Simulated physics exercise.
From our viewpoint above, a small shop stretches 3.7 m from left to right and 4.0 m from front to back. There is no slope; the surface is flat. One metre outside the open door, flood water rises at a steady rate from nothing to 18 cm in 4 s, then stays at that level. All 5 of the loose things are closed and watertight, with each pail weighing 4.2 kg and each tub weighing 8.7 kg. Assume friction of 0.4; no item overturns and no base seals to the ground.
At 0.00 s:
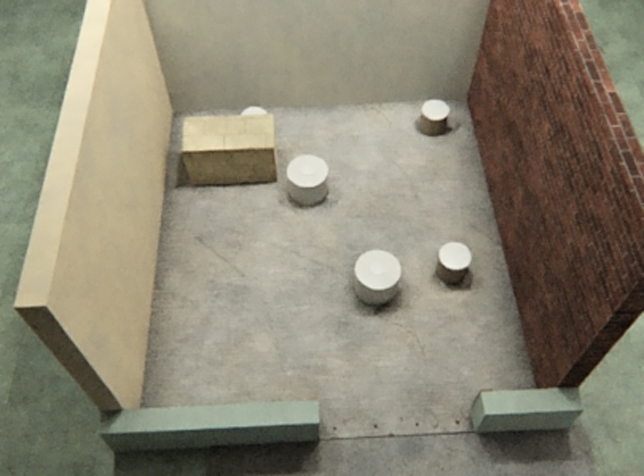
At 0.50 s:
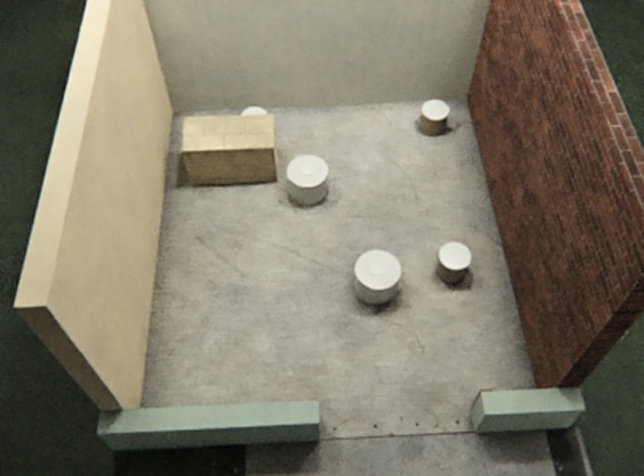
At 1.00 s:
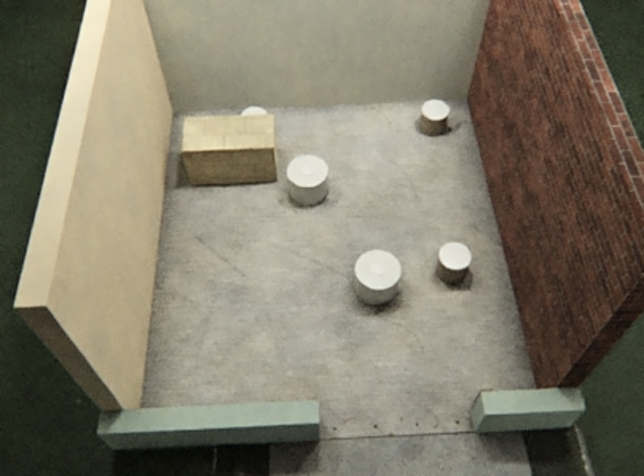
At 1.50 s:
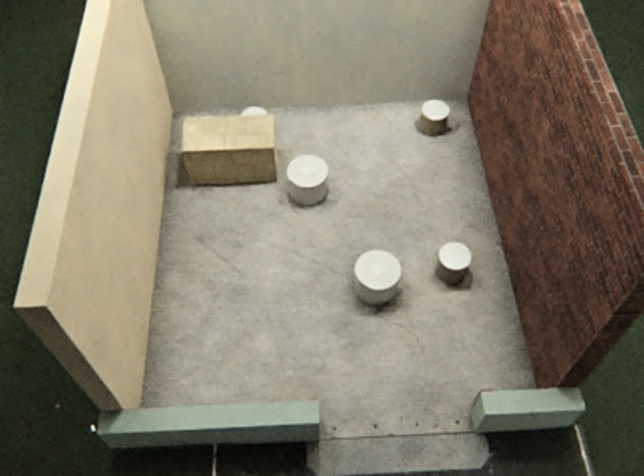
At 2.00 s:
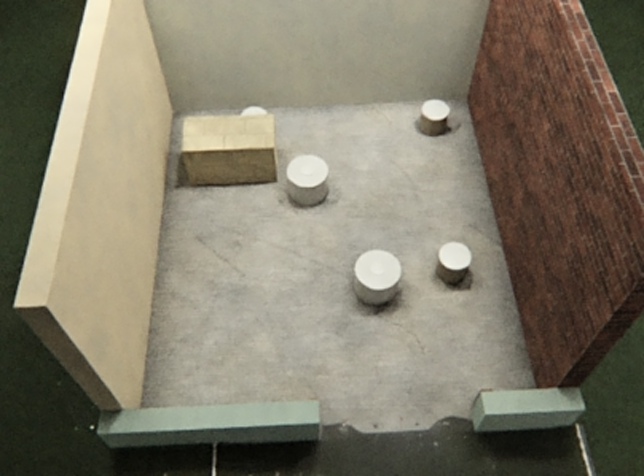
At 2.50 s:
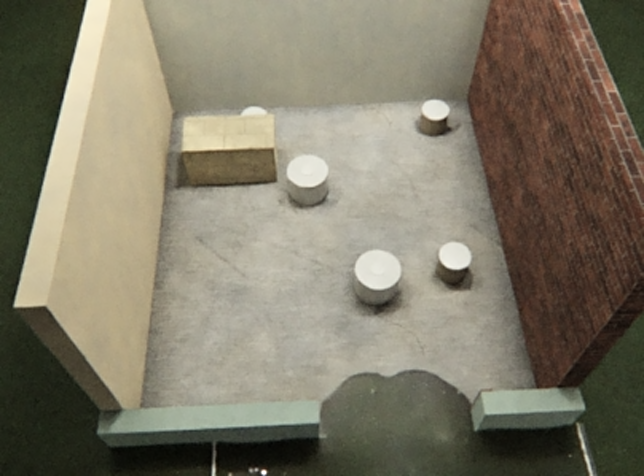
Dark water gathers outside a small walled room and spreads in through the front doorway.
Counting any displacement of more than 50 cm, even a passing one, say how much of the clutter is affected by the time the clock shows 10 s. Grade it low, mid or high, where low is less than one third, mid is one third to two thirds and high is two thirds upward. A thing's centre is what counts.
Grade: High.
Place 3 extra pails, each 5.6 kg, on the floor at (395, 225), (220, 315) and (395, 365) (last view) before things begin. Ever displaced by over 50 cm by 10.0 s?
One: Beyond it. Two: Within it. Three: Beyond it.
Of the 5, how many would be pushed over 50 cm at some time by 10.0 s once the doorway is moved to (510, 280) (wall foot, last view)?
In that case the number is 3.
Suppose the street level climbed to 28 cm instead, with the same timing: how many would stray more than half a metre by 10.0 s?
Then it comes to 5.
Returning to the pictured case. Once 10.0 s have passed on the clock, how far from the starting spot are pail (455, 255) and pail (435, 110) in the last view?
Shifts: 250 cm / 140 cm.
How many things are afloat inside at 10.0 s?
Total: 5.
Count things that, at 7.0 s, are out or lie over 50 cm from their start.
It comes to 3.
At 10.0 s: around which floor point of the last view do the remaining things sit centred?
(301, 135).
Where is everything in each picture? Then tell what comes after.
The first frame shows a pail at (436, 110), on the bottom; a pail at (455, 256) rests on the ground; water covers 0.0 m2; 0 of 5 have shifted.
The second frame shows a pail at (436, 110), on the bottom; a pail at (455, 256), on the bottom; water covers 0.0 m2; 0 of 5 have shifted.
The third frame shows a pail at (436, 110), on the bottom; a pail at (455, 256), on the bottom; 0.0 m2 under water; 0 of 5 have shifted.
The fourth frame shows a pail at (436, 110) rests on the ground; a pail at (455, 256) rests on the ground; water covers 0.0 m2; 0 of 5 have shifted.
The fifth frame shows a pail at (436, 110) rests on the ground; a pail at (455, 256) rests on the ground; water covers 0.0 m2; 0 of 5 have shifted.
The sixth frame shows a pail at (436, 110) rests on the ground; a pail at (455, 256) rests on the ground; water covers 0.4 m2; 0 of 5 have shifted.
After 3.5 s 0 of 5 are over 50 cm from their spots; 0 afloat.
After 4.5 s 0 of 5 are over 50 cm from their spots; 0 afloat.
After 7.0 s 3 of 5 are over 50 cm from their spots; 2 afloat.
After 10.0 s 5 of 5 are over 50 cm from their spots, and 5 have been at some point; 5 afloat.
